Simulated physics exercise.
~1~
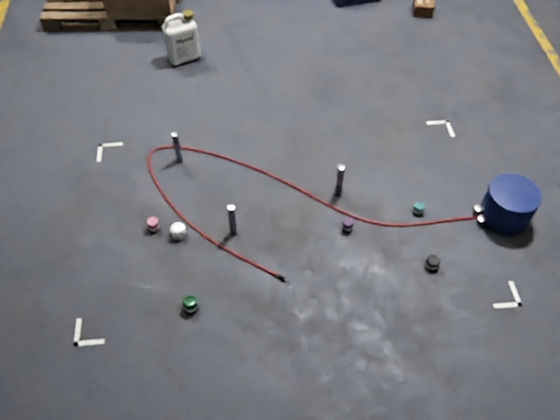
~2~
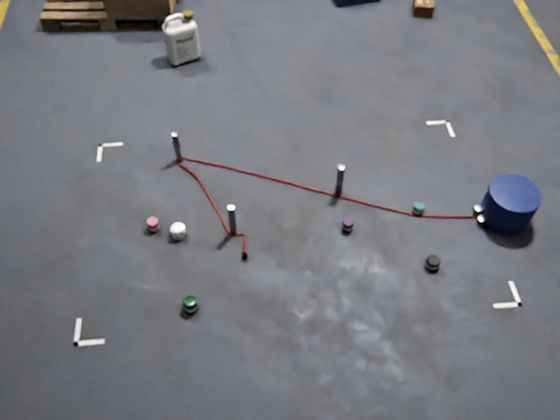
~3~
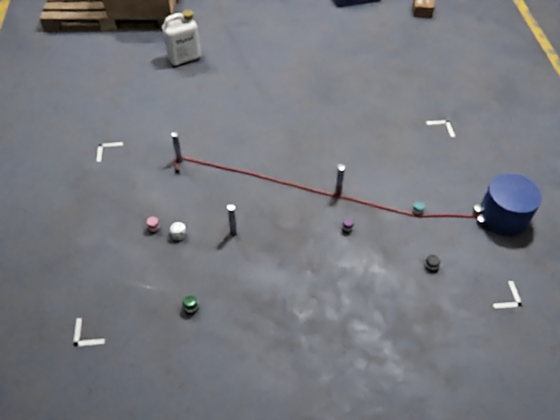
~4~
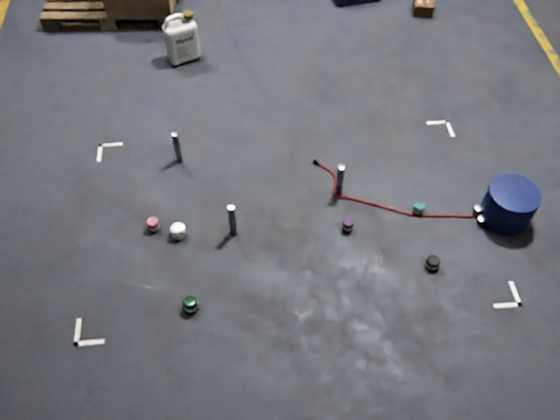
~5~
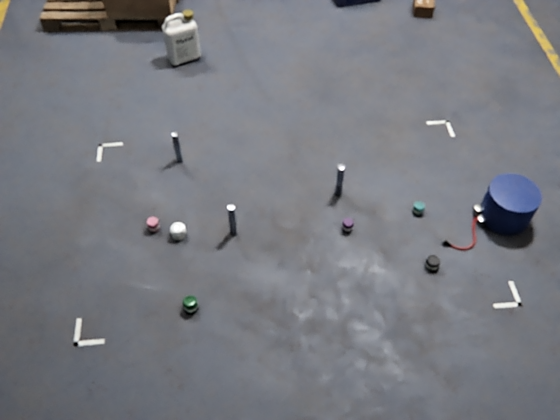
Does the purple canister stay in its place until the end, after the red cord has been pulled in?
Yes, the purple canister is still in the same spot at the end, with the cord drawn back to the reel.
